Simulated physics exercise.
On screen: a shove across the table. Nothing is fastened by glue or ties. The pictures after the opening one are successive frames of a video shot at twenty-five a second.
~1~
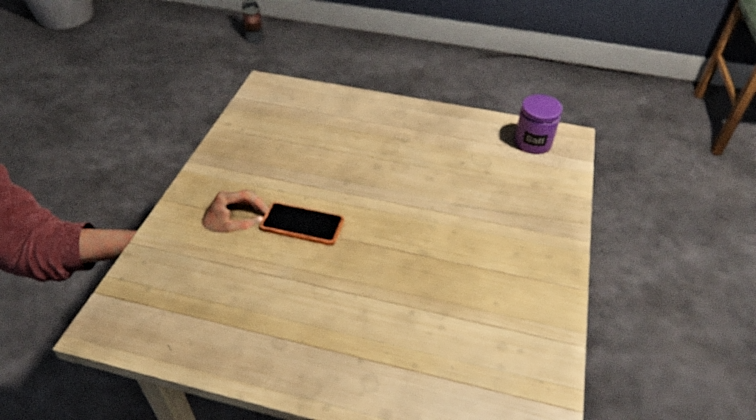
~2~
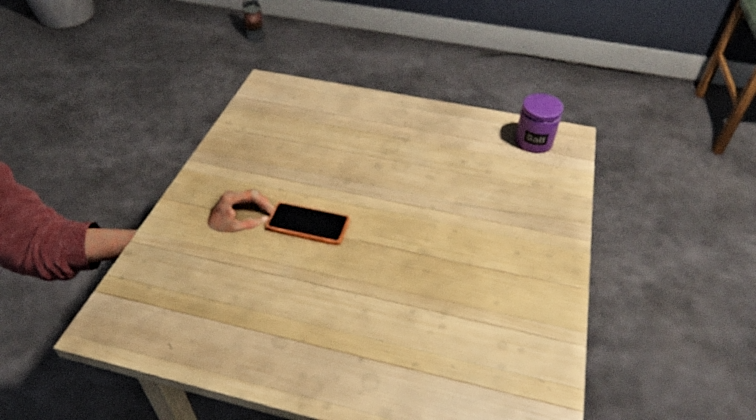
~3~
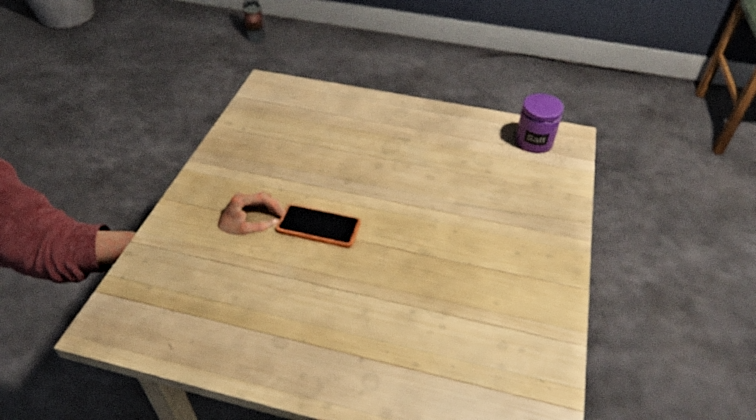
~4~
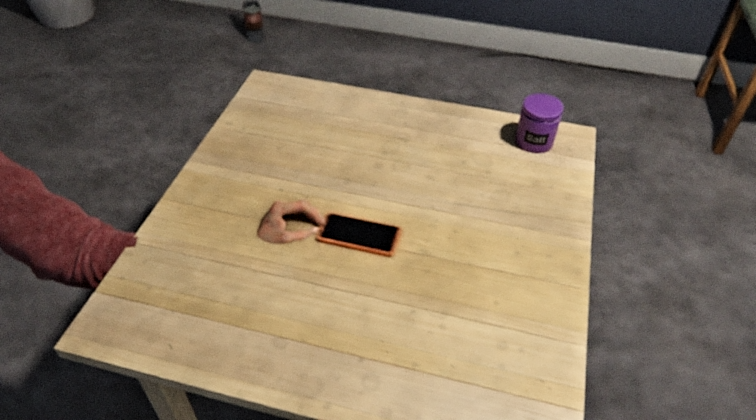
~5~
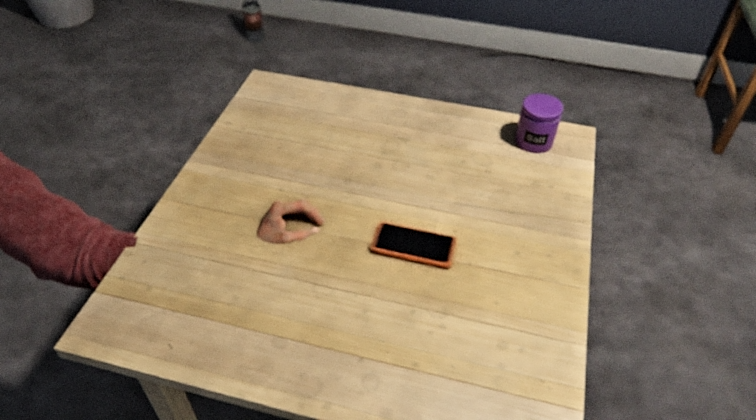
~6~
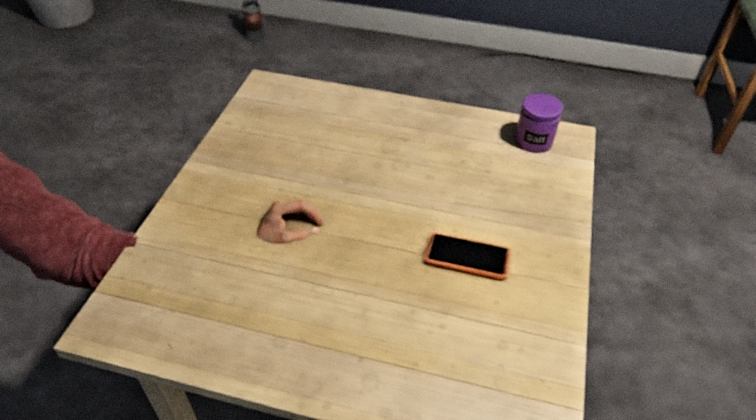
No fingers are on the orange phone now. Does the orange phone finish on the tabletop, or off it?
The orange phone finishes off the table.
Then, 0.20 s later than the last frame, orange phone now off the table.
Then, 0.50 s later than the last frame, things are still on the move.
When it is over, off the table, orange phone.
